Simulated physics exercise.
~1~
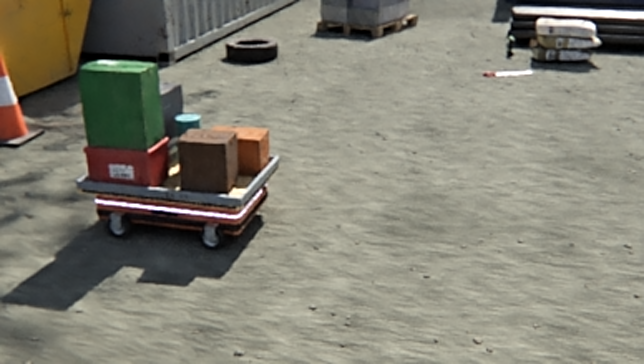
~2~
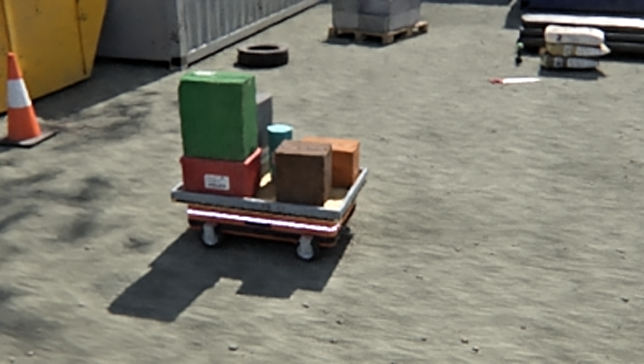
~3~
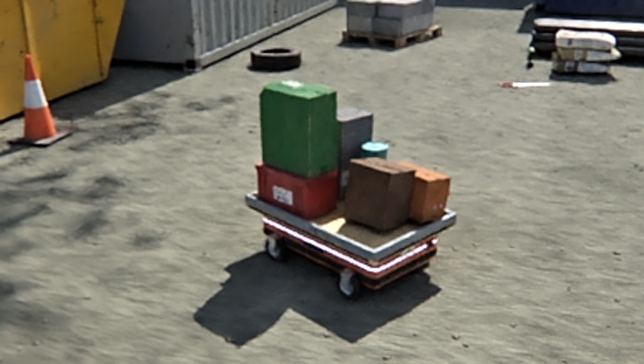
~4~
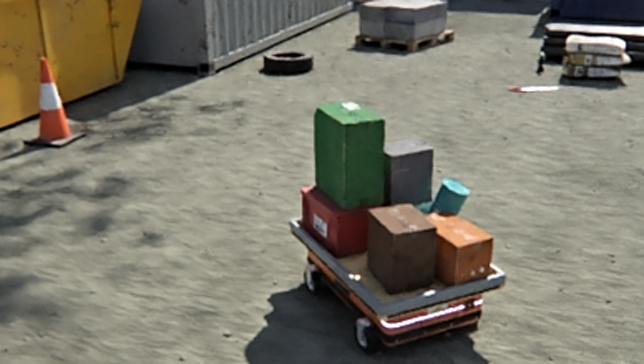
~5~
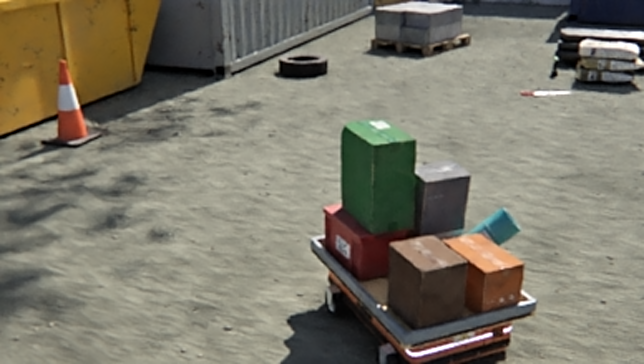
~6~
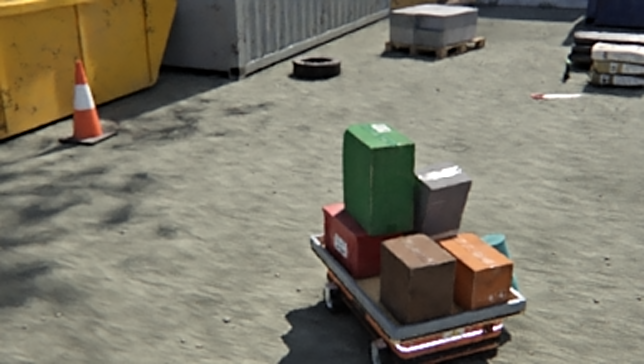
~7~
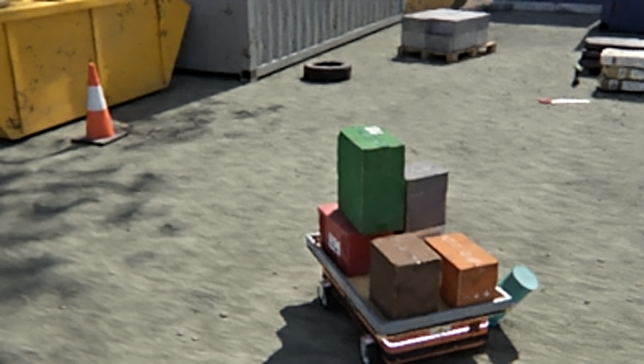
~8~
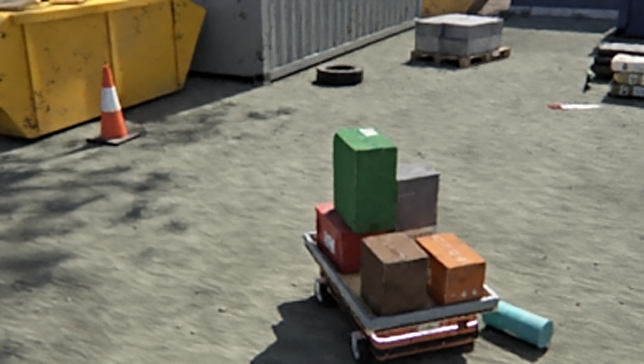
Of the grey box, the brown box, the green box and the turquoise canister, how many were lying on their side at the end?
Just one was lying on its side, the turquoise canister, which ended up on the ground beside the cart.
